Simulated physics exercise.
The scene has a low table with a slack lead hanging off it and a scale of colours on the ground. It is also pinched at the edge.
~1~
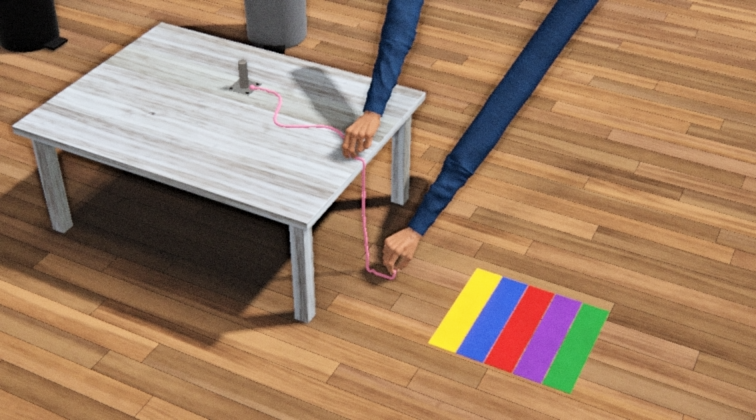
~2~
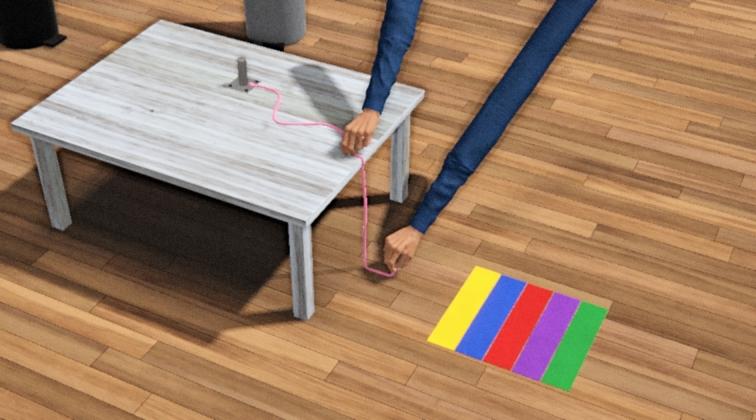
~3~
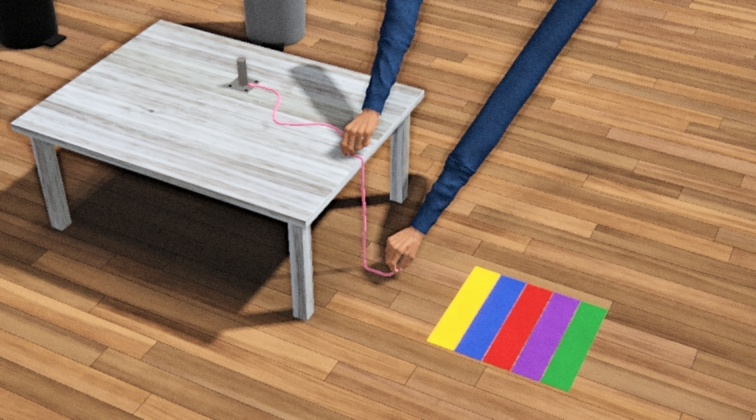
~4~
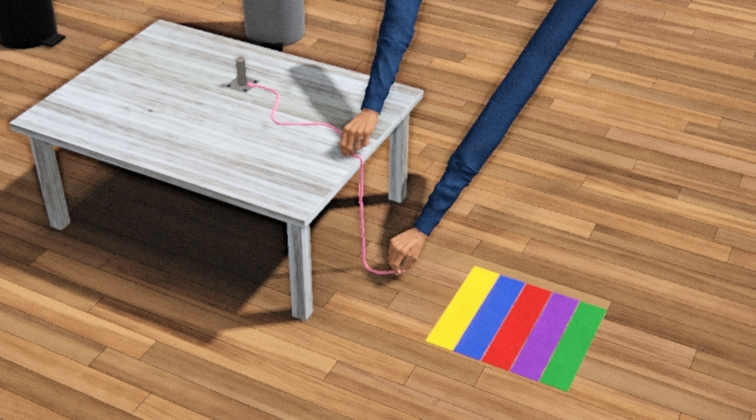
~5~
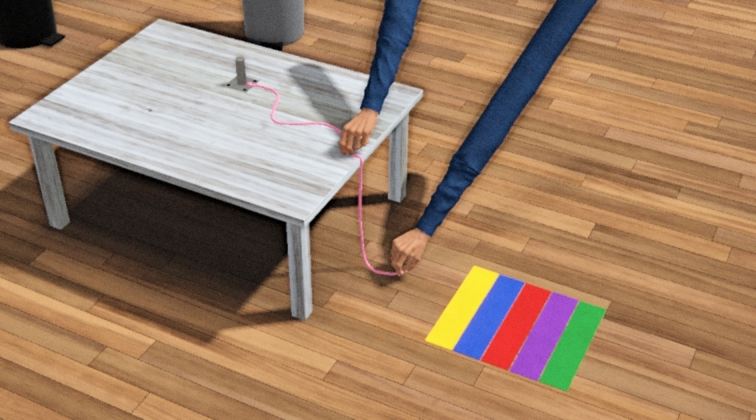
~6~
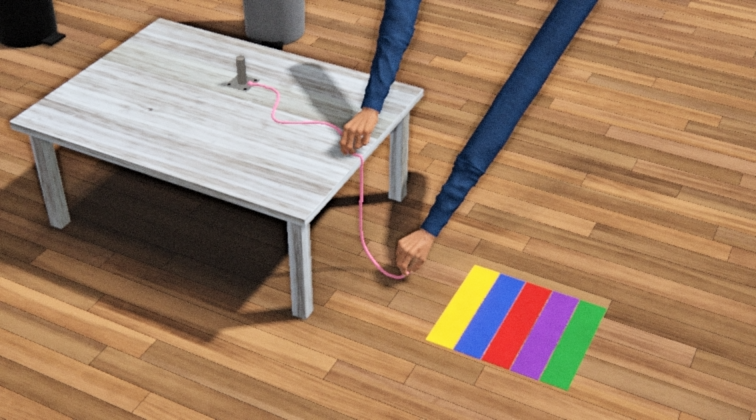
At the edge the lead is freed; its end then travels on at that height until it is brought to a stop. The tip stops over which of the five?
Over the red strip.
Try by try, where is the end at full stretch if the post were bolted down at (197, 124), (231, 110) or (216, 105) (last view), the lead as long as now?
Approximate pixels in order: (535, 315), (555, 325), (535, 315).
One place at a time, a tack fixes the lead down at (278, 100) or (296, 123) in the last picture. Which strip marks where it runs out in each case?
It would be red; blue.
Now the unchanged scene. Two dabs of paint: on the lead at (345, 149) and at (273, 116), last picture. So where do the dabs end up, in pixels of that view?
One finishes at (383, 170) and the other at (302, 114).
Soon after, end near (477, 296); over yellow.
After that, end near (507, 307); over blue.
At the stop, end near (526, 313); over red. The end stops over the red strip.
